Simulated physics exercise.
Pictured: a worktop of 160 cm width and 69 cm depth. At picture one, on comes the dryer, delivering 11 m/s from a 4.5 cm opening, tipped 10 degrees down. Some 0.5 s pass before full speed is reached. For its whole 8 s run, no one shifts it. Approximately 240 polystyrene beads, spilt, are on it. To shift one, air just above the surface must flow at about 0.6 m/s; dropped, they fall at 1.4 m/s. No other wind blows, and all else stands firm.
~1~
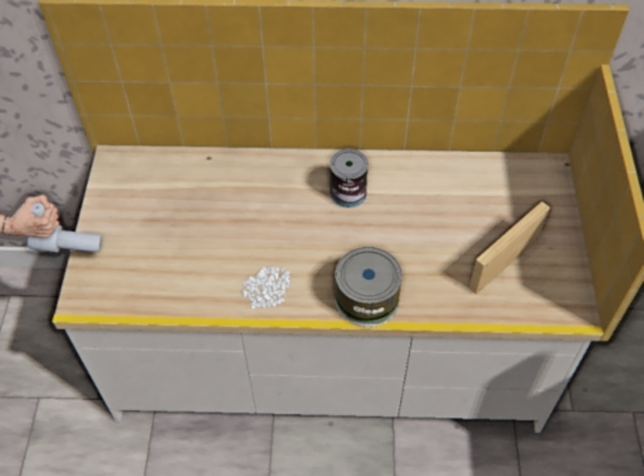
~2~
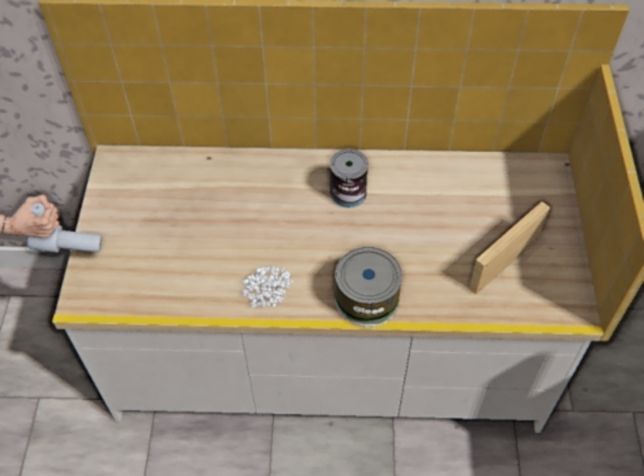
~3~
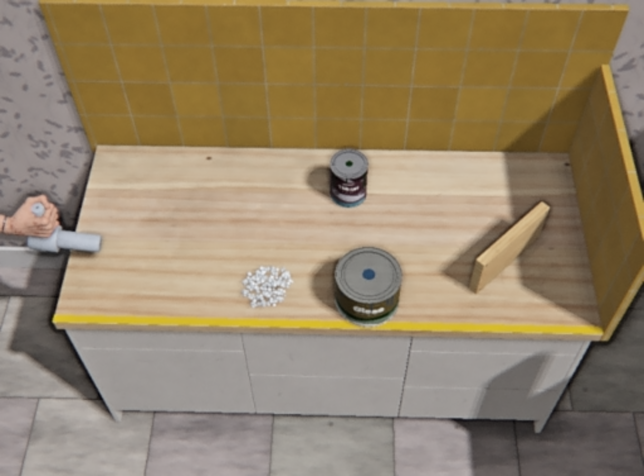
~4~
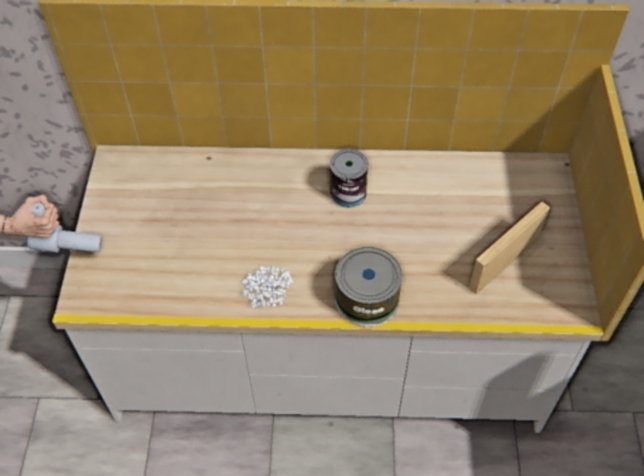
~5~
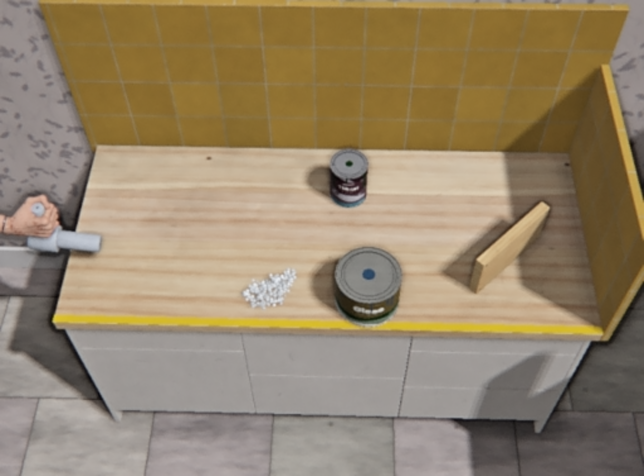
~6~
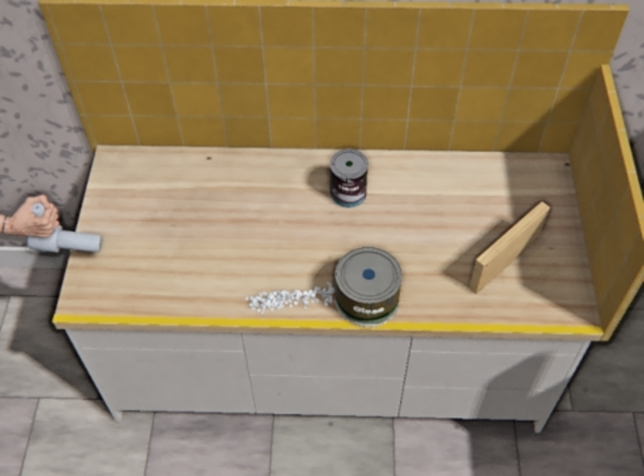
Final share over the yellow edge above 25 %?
I'm expecting the count past that edge to surpass a quarter.
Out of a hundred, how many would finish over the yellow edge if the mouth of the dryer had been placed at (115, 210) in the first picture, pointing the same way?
Then around 90 percent.
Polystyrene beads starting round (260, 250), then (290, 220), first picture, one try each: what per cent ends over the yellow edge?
It goes 15 % first, then 2 %.
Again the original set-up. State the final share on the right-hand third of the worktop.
Near 10 per cent at the end.
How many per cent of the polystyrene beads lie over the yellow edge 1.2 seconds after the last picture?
About 90 per cent.
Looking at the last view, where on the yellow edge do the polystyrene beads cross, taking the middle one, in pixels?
The middle of the crossings lies near (314, 328) in the last picture.
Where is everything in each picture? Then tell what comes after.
In the first picture, the middle of the polystyrene beads is near (268, 287), none has stirred yet and the mouth of the dryer is at (100, 244).
In the second picture, the middle of the polystyrene beads is near (265, 287), none has stirred yet and the yellow edge is centred on (326, 328).
In the third picture, the middle of the polystyrene beads is near (265, 287), none has stirred yet, the top of a large tin is at (369, 274) and the top of a tin is at (349, 163).
In the fourth picture, the middle of the polystyrene beads is near (265, 287) and none has stirred yet.
In the fifth picture, the middle of the polystyrene beads is near (270, 290), the farthest in sight from the dryer is at (295, 278) and about 25 % have left their places.
In the sixth picture, the middle of the polystyrene beads is near (289, 297), the farthest in sight from the dryer is at (339, 291) and about 75 % have left their places.
Then, 1.2 s after the last picture, 88 % are over the yellow edge; 89 % have settled or left.
Then, 2.1 s after the last picture, 90 % are over the yellow edge; 92 % have settled or left.
Then, 4.0 s after the last picture, 91 % are over the yellow edge; 94 % have settled or left.
Then, 7.6 s after the last picture, at the end, 91 % are over the yellow edge.
